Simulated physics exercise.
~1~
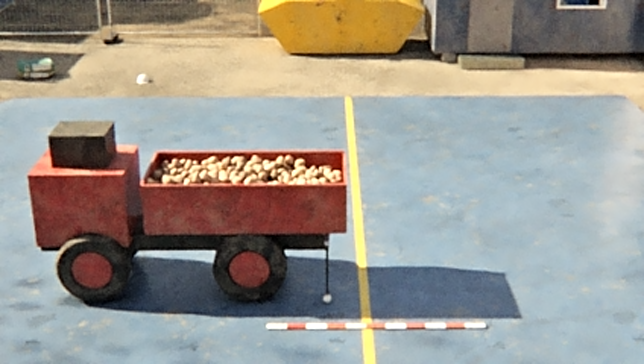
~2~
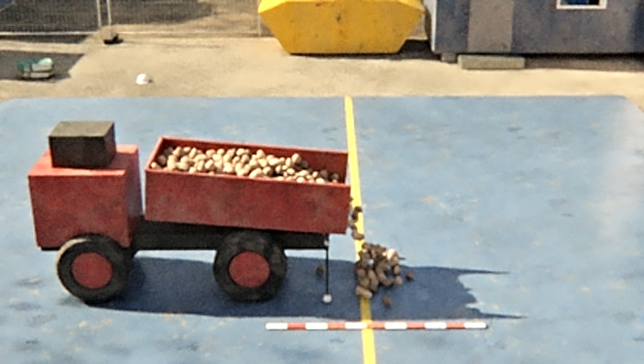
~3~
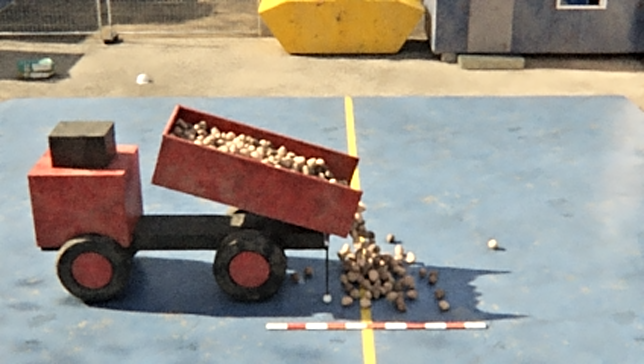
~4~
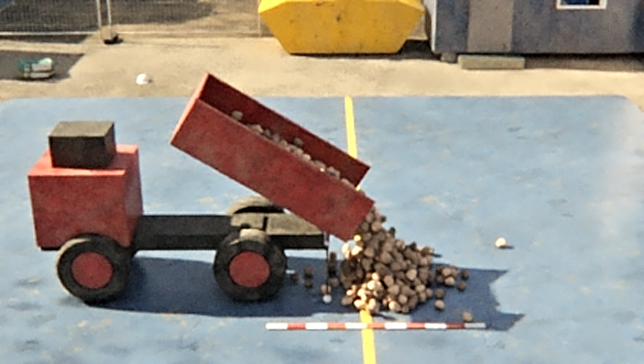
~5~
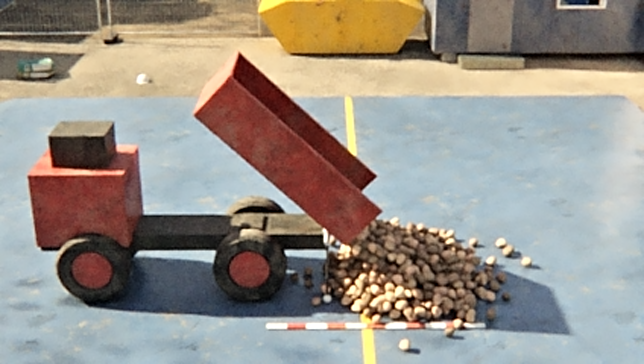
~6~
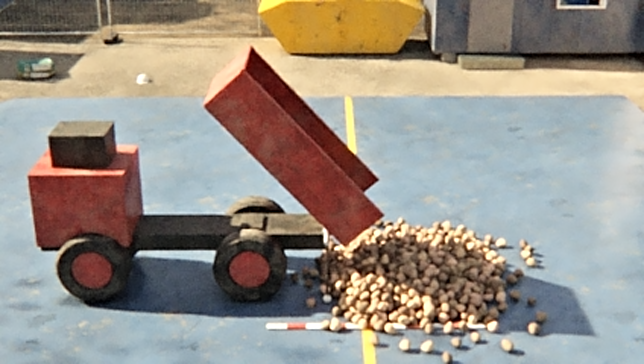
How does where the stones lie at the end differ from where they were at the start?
At the start the stones were loaded in the truck's red body, left of the yellow line. By the end they lay in a spread-out heap on the blue ground behind the truck, mostly to the right of the line.
